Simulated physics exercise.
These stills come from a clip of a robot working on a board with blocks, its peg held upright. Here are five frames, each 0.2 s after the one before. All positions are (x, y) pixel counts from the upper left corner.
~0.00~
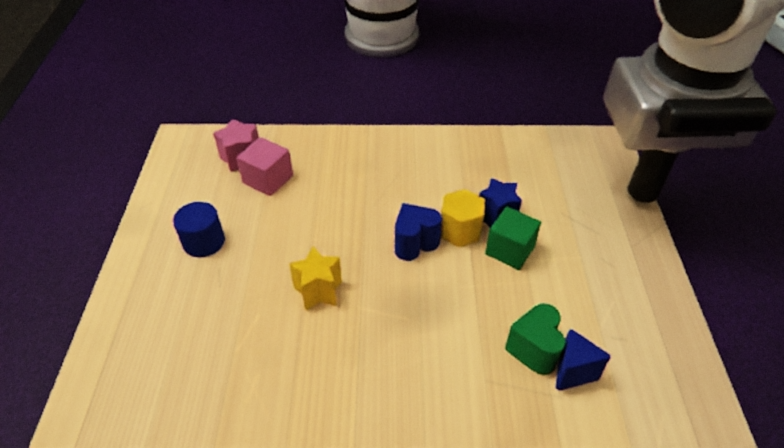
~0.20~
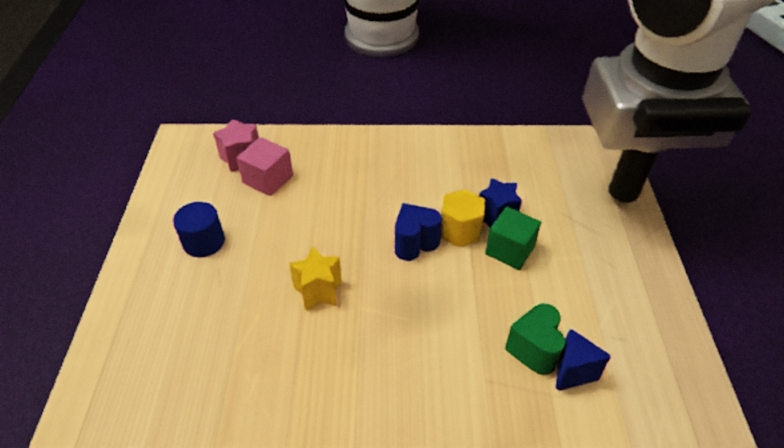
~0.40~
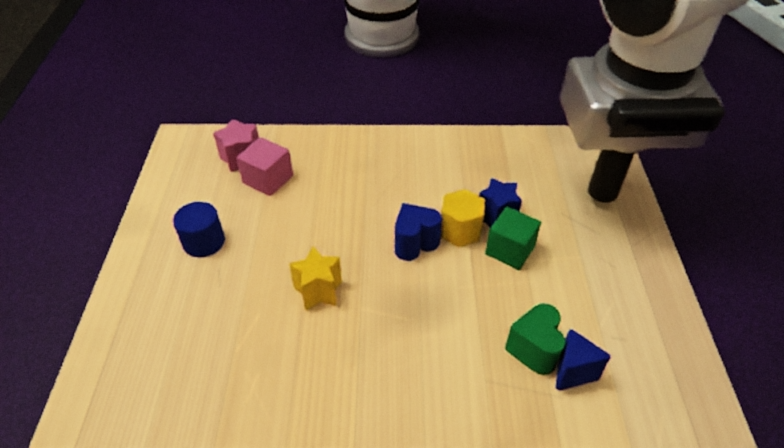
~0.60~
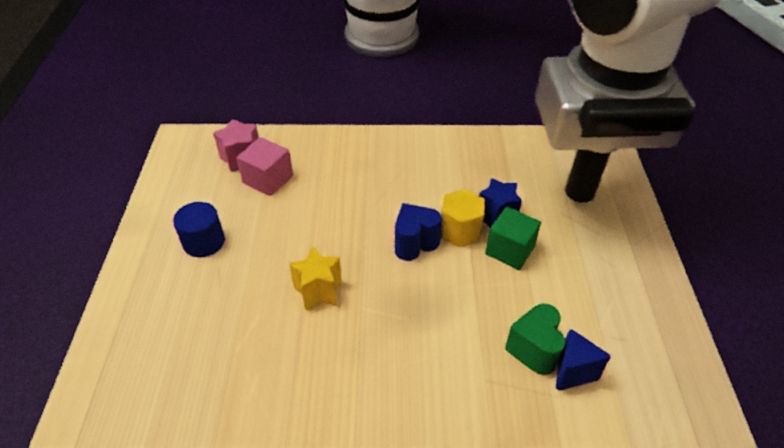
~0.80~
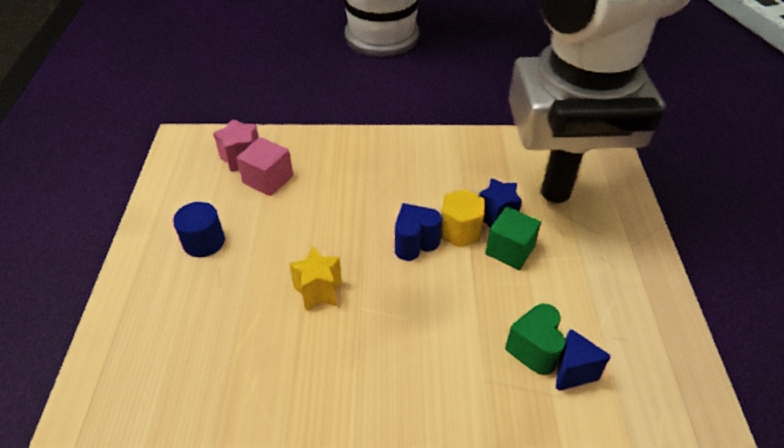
The clip shows colored blocks scattered across a wooden board while a robot arm at the upper right moves its dark peg steadily left, drawing closer to the blue star and green block, with every block remaining still.
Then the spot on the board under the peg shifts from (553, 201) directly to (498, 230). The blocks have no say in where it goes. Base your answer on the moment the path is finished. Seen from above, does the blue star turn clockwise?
Yes
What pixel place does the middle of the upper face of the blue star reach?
It is at (476, 190).
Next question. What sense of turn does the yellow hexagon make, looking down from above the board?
It turns counter-clockwise.
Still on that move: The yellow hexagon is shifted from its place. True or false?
My answer: True.
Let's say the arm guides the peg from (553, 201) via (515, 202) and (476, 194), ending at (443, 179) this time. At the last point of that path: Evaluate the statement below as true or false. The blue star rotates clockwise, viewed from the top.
The statement is incorrect.
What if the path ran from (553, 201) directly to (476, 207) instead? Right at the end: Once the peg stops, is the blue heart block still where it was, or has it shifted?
The blue heart block is moved.
On the path given first. Halfway along, peg at (528, 208); nothing pushed yet.
At the end, peg at (499, 222); blue heart block at (403, 223), turned 20° clockwise; yellow hexagon at (440, 207), turned 45° anticlockwise; blue star at (476, 190), turned 40° clockwise; green square piece at (511, 231), turned 30° anticlockwise.
